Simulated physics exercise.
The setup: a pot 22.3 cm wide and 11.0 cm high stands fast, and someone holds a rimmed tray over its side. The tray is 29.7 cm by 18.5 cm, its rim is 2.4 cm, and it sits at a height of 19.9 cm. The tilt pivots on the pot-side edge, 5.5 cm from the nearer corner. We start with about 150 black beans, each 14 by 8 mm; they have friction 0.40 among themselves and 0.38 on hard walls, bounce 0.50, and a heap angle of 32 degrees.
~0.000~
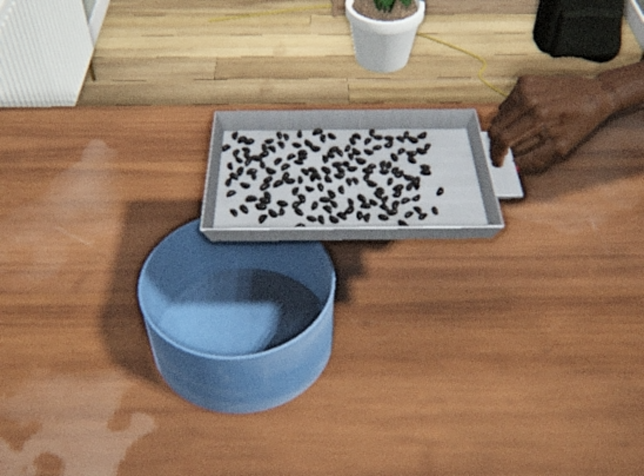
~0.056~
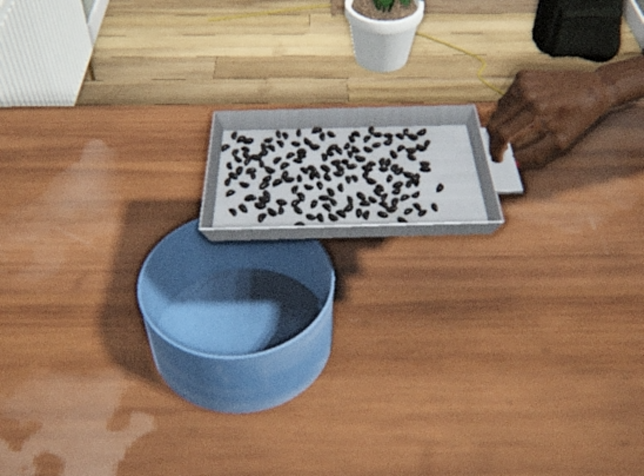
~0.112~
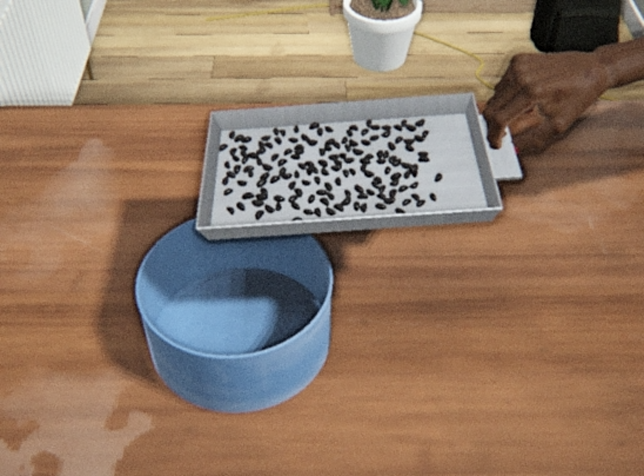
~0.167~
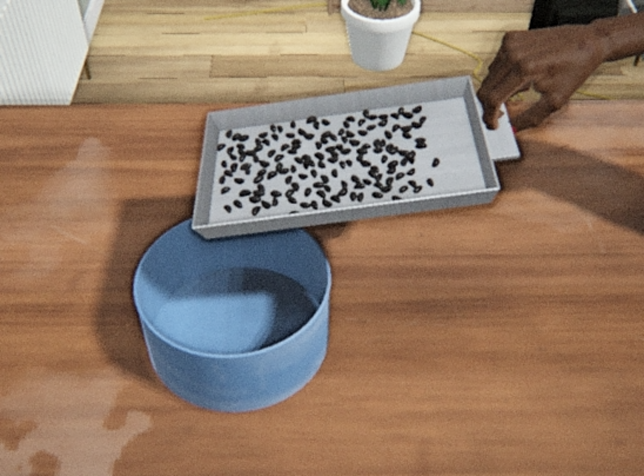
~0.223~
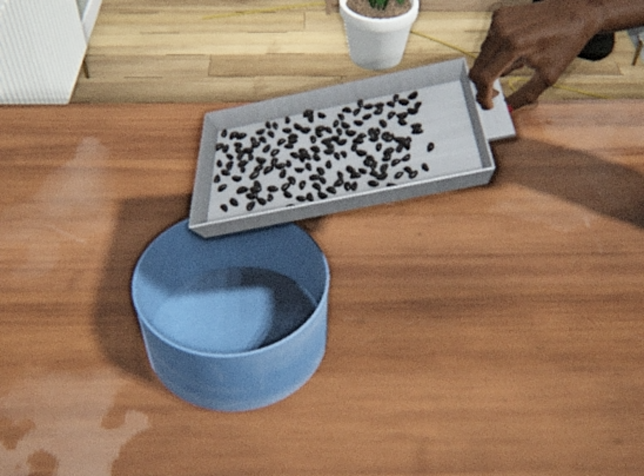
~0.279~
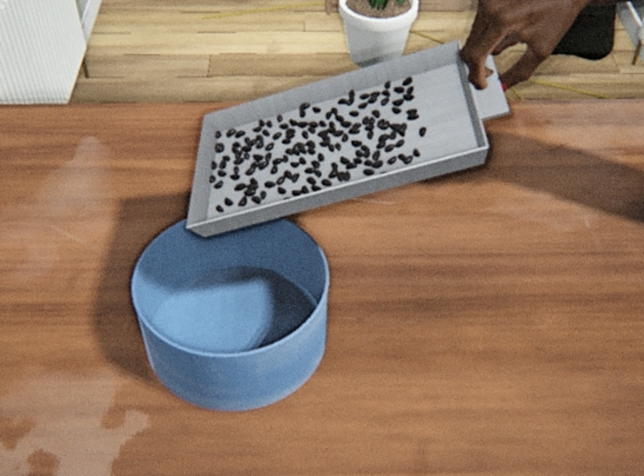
On a brown wooden tabletop viewed from above at an angle, pale floorboards and a white plant pot show behind. A blue round pot sits left of centre, with a grey rimmed tray of scattered black beans over its back edge, its handle held by a hand at right. The hand raises the tray's right end, slanting it down leftward, while the beans stay spread across it.
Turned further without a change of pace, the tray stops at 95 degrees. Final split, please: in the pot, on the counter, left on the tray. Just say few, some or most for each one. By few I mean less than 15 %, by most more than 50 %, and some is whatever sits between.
I would say pot some, counter most, tray few.
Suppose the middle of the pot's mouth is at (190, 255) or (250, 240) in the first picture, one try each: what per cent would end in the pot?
The shares would be near 75 and 70 per cent respectively.
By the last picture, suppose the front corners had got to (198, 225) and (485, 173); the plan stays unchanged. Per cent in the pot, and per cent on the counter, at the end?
Final per cent - pot 80, counter 20.
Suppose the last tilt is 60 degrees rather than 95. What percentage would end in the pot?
In that case some 5 per cent.
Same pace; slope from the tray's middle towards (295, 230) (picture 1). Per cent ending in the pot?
My best guess is some 100 per cent.
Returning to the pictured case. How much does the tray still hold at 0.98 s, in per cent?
About 65 per cent.
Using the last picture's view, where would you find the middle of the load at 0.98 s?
Estimated centre of load: Around (203, 167).
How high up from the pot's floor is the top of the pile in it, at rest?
My guess is around 1.5 centimetres.
After 0.70 s, tilt 56 degrees; the tray holds 100 %, the pot 0 %.
After 0.98 s, tilt 80 degrees; the tray holds 65 %, the pot 5 %.
Then, at 1.36 s, tilt 95 degrees; the tray holds 5 %, the pot 40 %.
In the end, at 2.5 s, pot 40 %, counter 60 %, tray 0 %.
